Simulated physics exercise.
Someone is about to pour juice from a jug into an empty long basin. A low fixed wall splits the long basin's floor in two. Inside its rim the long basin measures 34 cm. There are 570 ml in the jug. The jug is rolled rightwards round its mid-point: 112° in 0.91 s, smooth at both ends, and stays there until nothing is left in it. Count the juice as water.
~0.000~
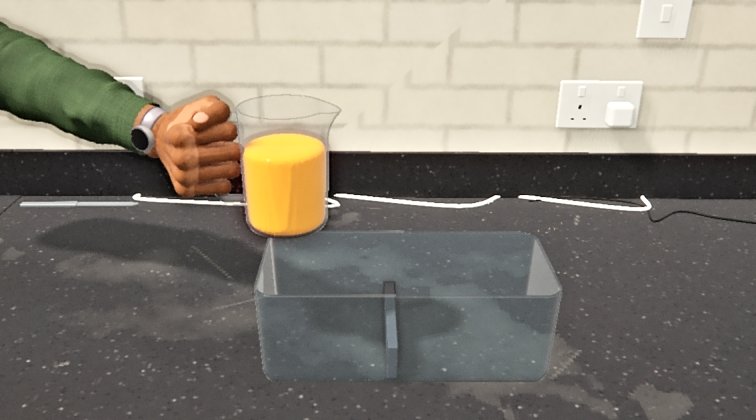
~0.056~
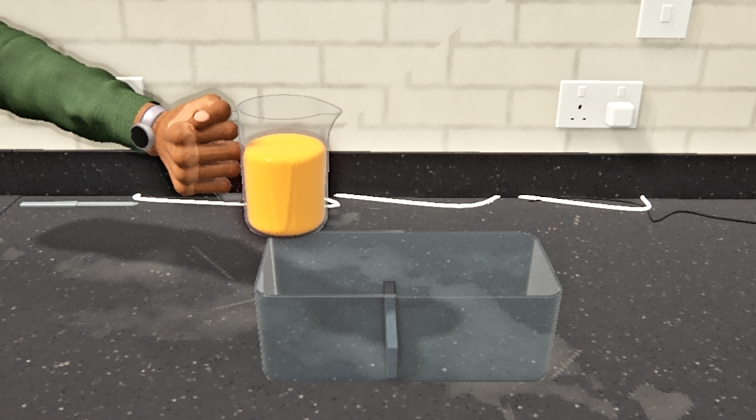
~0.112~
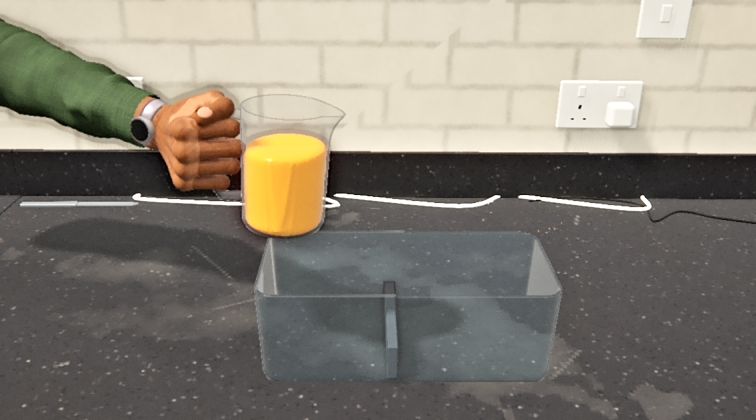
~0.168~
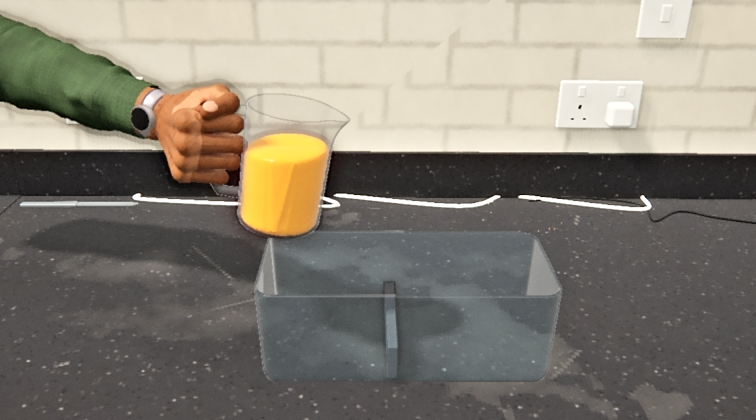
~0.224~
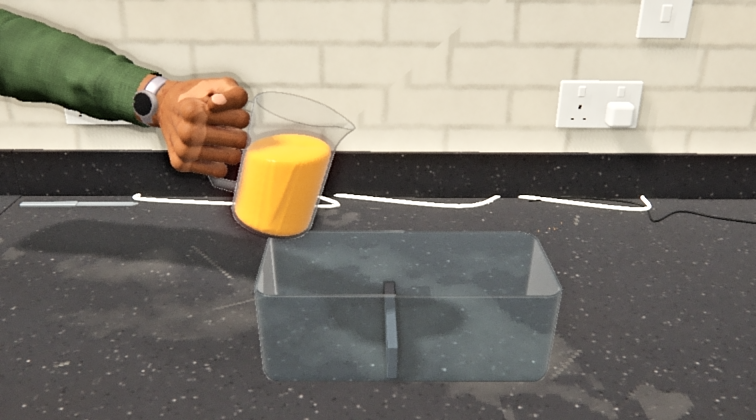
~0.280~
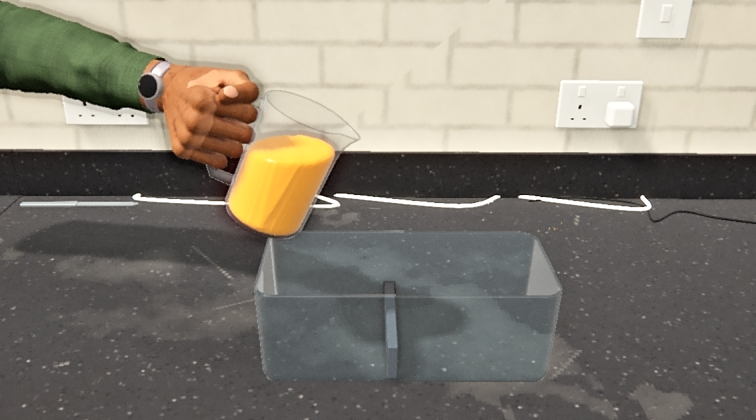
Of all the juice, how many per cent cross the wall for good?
About 65 per cent.
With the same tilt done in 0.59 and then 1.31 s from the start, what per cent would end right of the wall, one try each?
In turn about 55 and 70 per cent.
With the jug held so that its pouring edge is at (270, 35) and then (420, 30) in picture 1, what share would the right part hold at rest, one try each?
First 5, then 80 per cent.
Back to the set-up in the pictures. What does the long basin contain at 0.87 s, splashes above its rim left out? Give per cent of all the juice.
Near 62 in a hundred.
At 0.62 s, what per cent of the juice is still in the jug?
Near 82 in a hundred.
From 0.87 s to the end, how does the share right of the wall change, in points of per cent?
The share moves up, by some 18 per cent.
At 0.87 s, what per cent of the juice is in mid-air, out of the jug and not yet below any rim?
Near 16 in a hundred.
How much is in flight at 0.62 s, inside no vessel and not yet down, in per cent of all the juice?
Some 14 per cent.
Then, 0.62 s in, the tilt is 86° and 83 per cent is still to pour, 0 is left of the wall and 3 right of it.
Then, 0.87 s in, the tilt is 111° and 23 per cent is still to pour, 16 is left of the wall and 47 right of it.
Then, 1.13 s in, the tilt is 112° and 1 per cent is still to pour, 33 is left of the wall and 65 right of it.
Then, 1.41 s in, the tilt is 112° and 0 per cent is still to pour, 35 is left of the wall and 65 right of it.
Finally, 35 per cent lies left of the wall, 65 right of it and 1 outside.
